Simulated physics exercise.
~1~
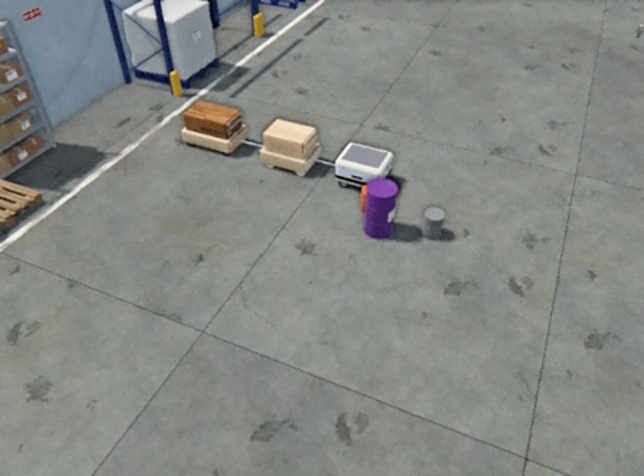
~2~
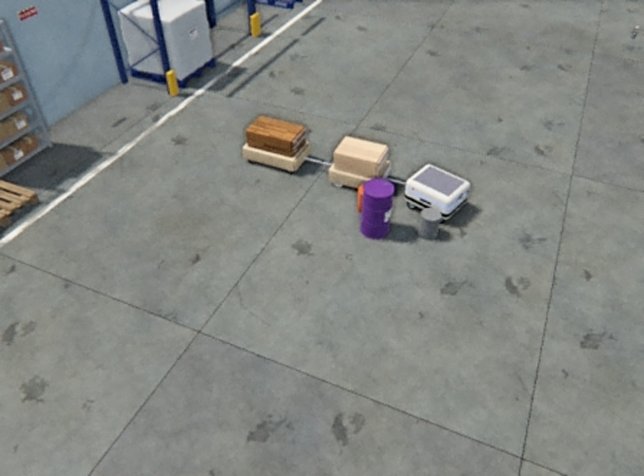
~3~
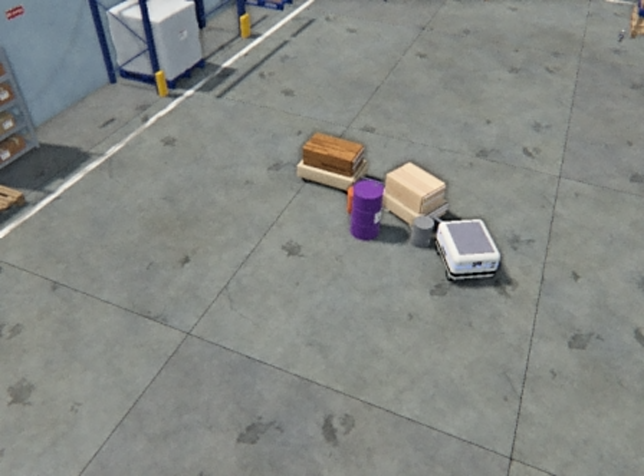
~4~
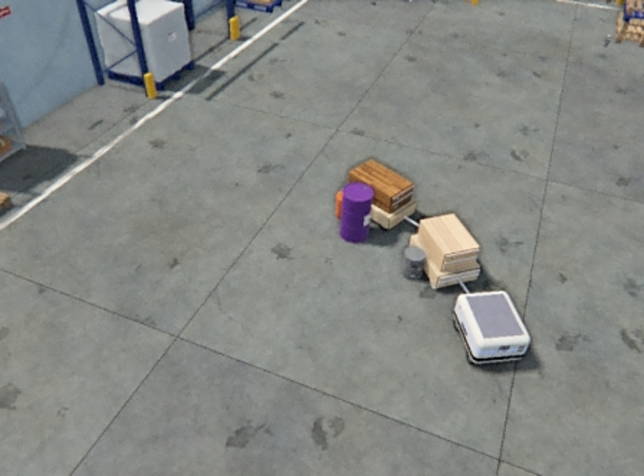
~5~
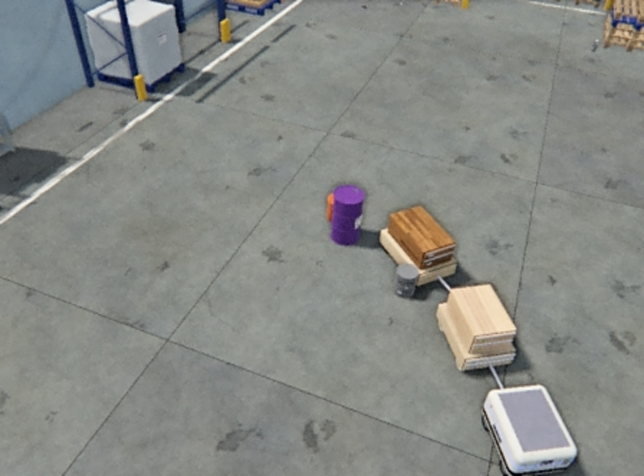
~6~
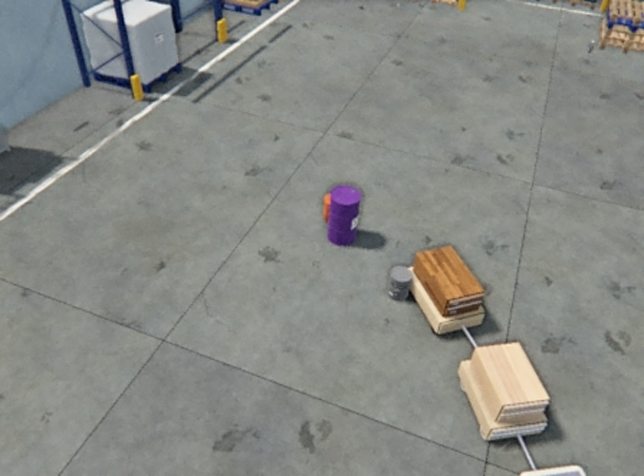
We see a small white tug pulling two loaded carts across a warehouse floor, curving past a purple drum, an orange pail and a grey pail. The grey pail is shifted a short way and stays upright, while the drum and orange pail stay put as the tug heads out of view.
